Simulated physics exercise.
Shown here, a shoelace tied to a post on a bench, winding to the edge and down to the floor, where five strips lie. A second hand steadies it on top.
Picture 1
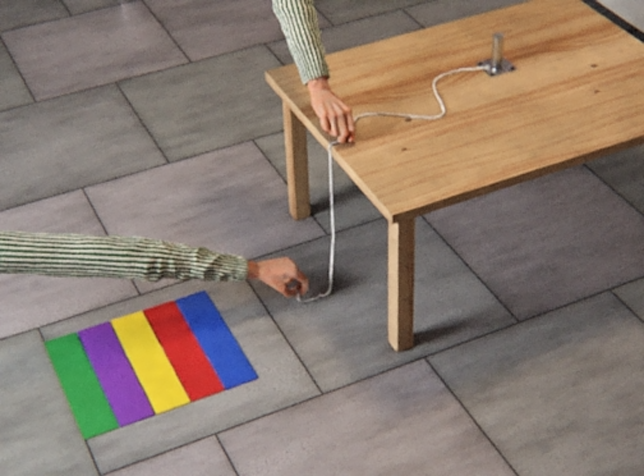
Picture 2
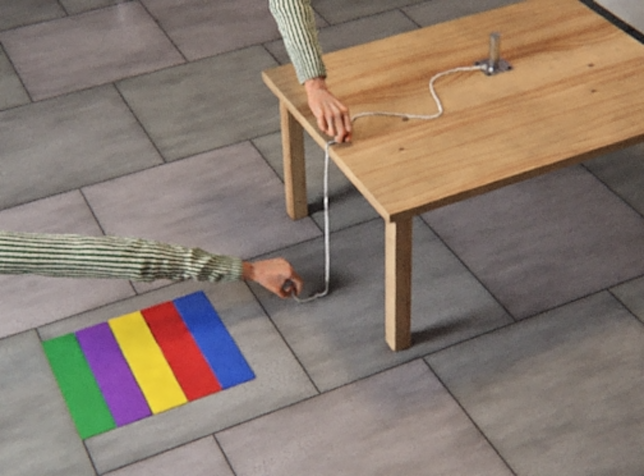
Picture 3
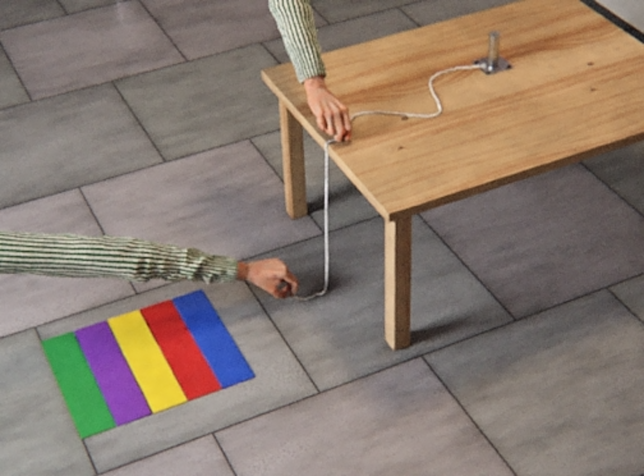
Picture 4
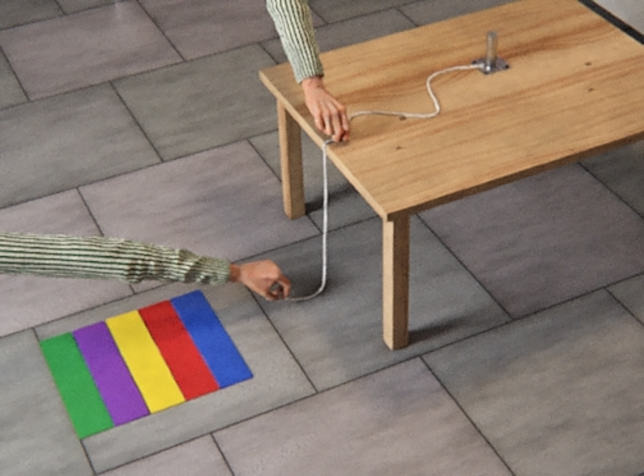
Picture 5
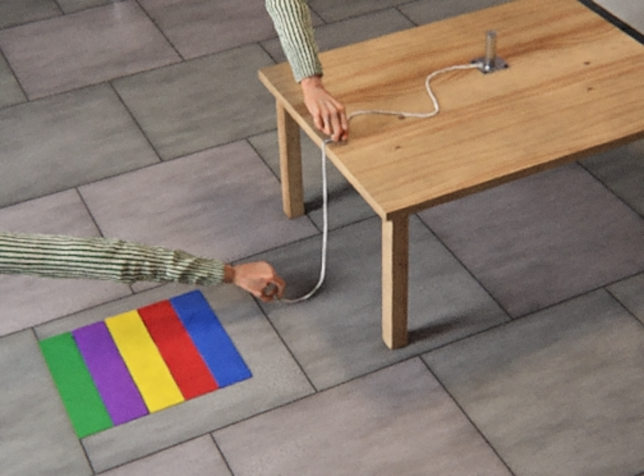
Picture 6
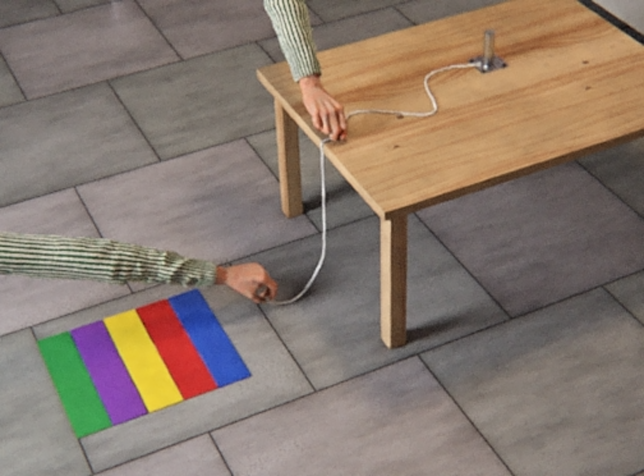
A hand pulling a white cord slightly left near five coloured strips while another hand holds it at a wooden table's edge.
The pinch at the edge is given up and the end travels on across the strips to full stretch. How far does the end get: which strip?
The end stops over the purple strip.
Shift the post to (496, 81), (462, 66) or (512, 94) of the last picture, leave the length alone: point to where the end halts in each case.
Near (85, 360), (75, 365) and (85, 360).
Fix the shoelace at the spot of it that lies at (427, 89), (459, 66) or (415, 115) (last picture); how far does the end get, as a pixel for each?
In that order: (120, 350), (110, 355) and (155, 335).
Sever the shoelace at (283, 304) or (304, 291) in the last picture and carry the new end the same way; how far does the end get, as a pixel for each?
About (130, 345) and (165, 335).
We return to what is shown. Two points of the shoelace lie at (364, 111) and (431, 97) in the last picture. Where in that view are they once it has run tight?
They go to (325, 136) and to (405, 100).
A little later, end near (170, 333); over red.
Next, end near (128, 347); over yellow.
When it is tight, end near (102, 355); over purple. It gets as far as the purple strip.
